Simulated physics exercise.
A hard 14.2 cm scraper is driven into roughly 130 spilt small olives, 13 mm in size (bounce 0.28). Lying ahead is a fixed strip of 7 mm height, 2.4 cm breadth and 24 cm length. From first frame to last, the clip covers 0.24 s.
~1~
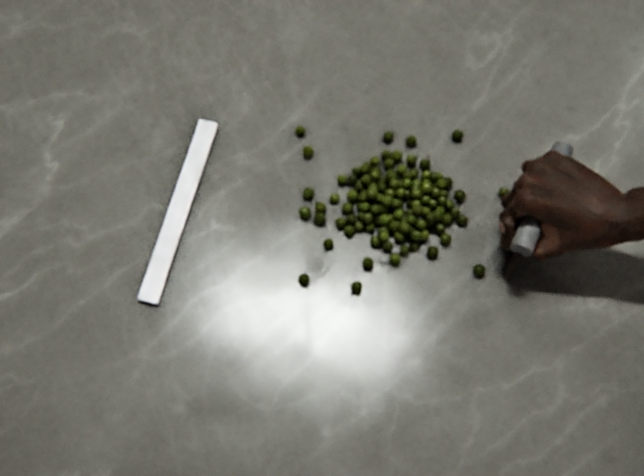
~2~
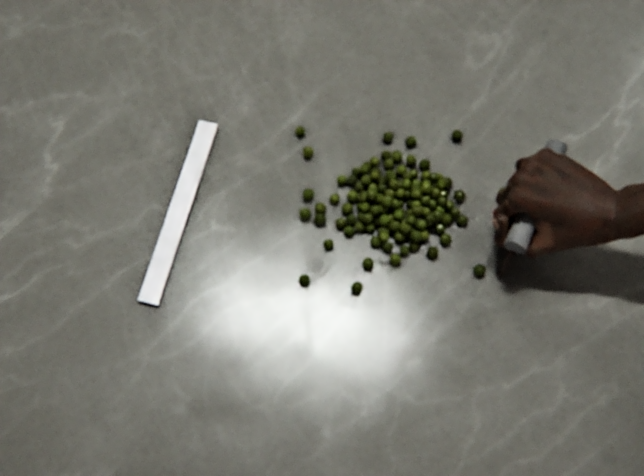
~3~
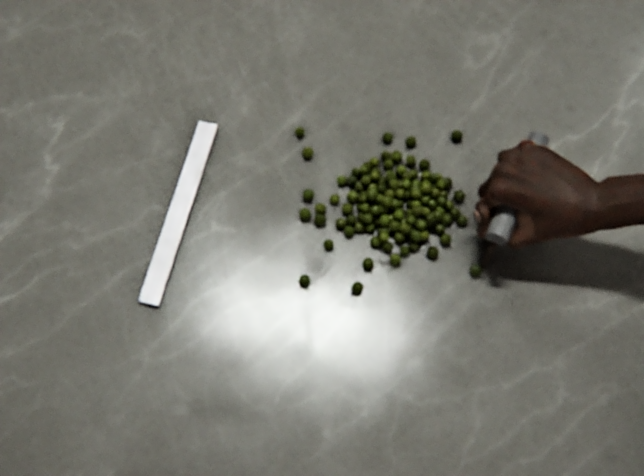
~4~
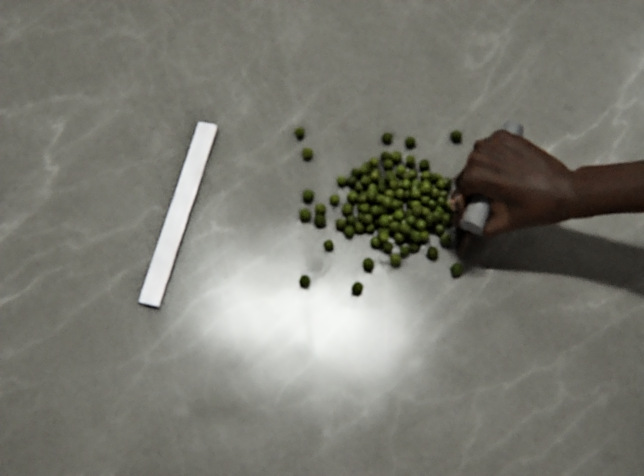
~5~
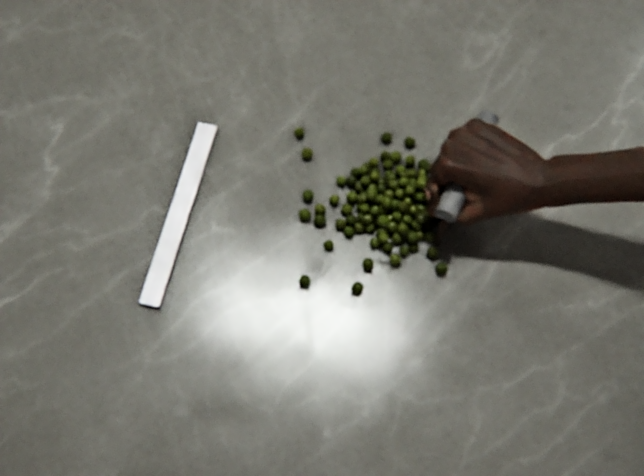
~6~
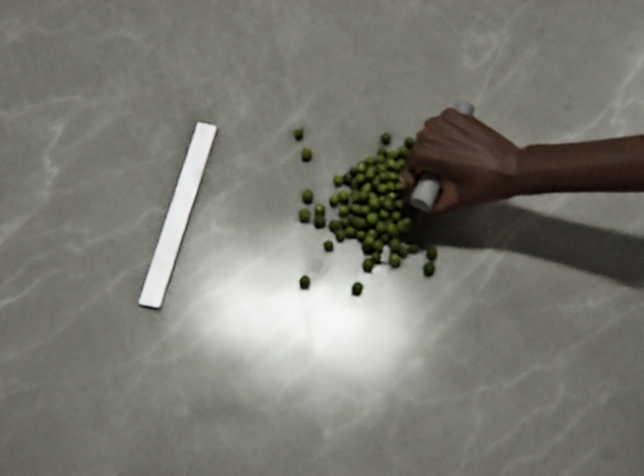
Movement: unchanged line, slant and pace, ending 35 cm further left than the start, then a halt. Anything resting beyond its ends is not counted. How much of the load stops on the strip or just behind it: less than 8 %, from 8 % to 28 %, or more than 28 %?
Less than 8 %.
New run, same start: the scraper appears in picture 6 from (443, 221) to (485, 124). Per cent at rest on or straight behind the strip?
Above 0.
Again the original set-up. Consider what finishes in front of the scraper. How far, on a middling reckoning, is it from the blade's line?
Some 7 cm.
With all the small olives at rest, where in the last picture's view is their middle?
Centre at rest: Approx. (224, 125).
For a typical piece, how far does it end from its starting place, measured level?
Estimate: Approx. 26 cm.
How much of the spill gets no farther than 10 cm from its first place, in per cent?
35% or thereabouts.
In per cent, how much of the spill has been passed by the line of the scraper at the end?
Estimate: Close to 45 %.
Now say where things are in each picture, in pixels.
In the first picture, scraper from (517, 258) to (558, 157); moved 0.0 cm; pieces shifted so far, 0; middle of the spill at (394, 204); strip at (179, 207).
In the second picture, scraper from (511, 255) to (552, 155); moved 0.7 cm; pieces shifted so far, 0; middle of the spill at (394, 204).
In the third picture, scraper from (493, 247) to (535, 147); moved 2.8 cm; pieces shifted so far, 0; middle of the spill at (394, 205).
In the fourth picture, scraper from (468, 236) to (511, 137); moved 5.6 cm; pieces shifted so far, 2; middle of the spill at (394, 205).
In the fifth picture, scraper from (443, 224) to (486, 127); moved 8.6 cm; pieces shifted so far, 36; middle of the spill at (386, 202).
In the sixth picture, scraper from (418, 213) to (462, 117); moved 11.5 cm; pieces shifted so far, 104; middle of the spill at (383, 189); strip at (180, 211).
Then, 0.22 s after the last picture, scraper 25 cm from its start, spill 20 cm wide; elsewhere 100 %.
Then, 0.45 s after the last picture, scraper 36 cm from its start, spill 24 cm wide; on or straight behind the strip 5 %, elsewhere 95 %.
Then, 0.65 s after the last picture, scraper 36 cm from its start, spill 26 cm wide; on or straight behind the strip 5 %, elsewhere 95 %.
In the end, on or straight behind the strip 5 %, elsewhere 95 %.
